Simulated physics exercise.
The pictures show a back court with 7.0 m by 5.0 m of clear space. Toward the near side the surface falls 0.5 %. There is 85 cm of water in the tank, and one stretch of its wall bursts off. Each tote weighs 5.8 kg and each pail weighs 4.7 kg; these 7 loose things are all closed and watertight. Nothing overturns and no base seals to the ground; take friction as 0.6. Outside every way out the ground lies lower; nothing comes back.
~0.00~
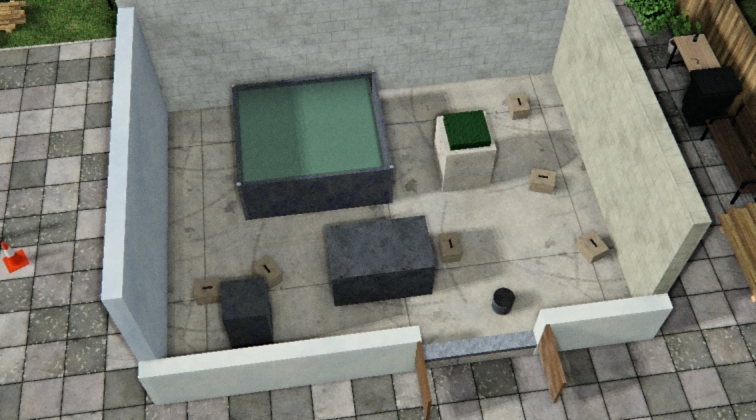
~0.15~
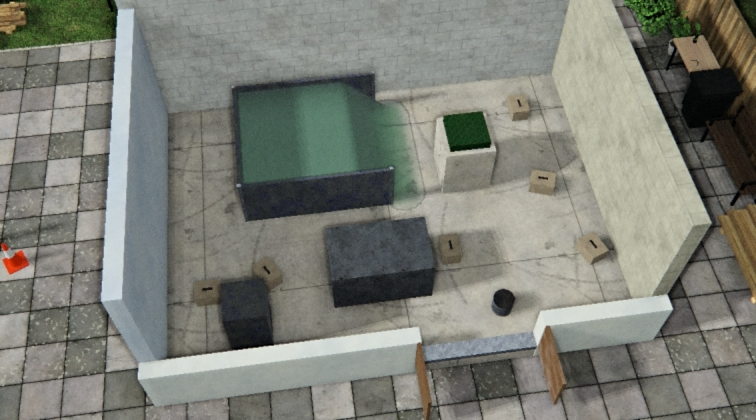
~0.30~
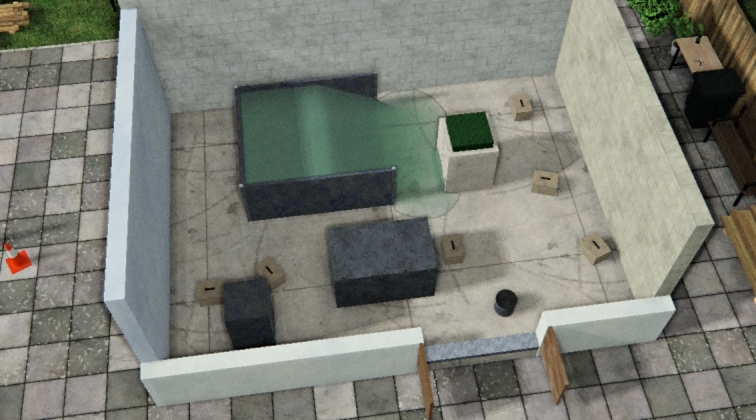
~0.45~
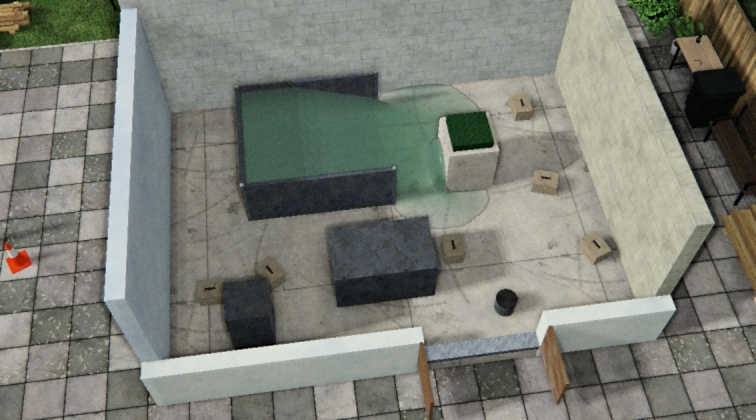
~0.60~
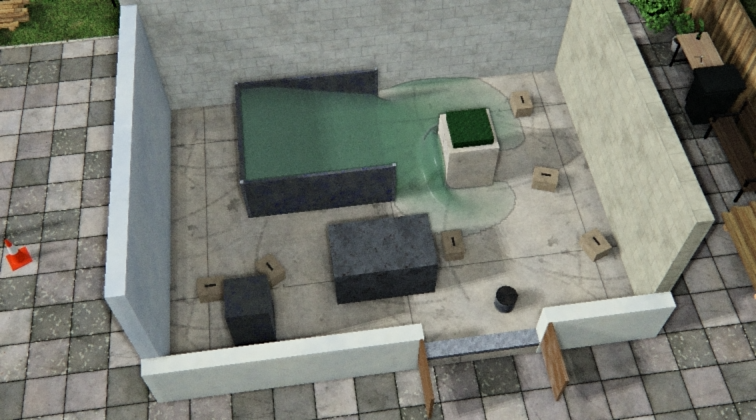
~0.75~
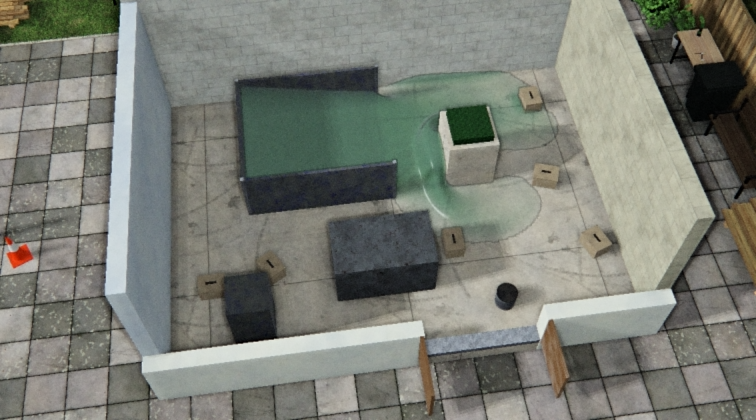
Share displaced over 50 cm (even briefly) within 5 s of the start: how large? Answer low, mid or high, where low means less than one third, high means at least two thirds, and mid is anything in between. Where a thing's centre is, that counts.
High.
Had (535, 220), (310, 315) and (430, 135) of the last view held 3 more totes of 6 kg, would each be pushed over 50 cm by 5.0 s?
One after another they come out above it, inside the limit, above it.
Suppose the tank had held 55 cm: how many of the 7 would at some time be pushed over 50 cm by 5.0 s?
Under that setup the answer is 5.
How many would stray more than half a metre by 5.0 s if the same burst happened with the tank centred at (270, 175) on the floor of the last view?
5.
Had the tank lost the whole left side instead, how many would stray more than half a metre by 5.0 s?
The answer would then be 4.
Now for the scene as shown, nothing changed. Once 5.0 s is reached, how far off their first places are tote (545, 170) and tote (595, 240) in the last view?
In turn: 200 cm, washed out.
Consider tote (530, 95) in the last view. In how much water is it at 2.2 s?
Depth: Near 40 cm.
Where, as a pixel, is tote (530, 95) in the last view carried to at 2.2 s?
Around (563, 115).
After 1.1 s 1 of 7 are over 50 cm from their spots; 1 afloat.
After 2.2 s 3 of 7 are over 50 cm from their spots; 2 afloat.
After 3.5 s 5 of 7 are over 50 cm from their spots; 3 afloat.
After 5.0 s 5 of 7 are over 50 cm from their spots, and 5 have been at some point; 2 afloat.
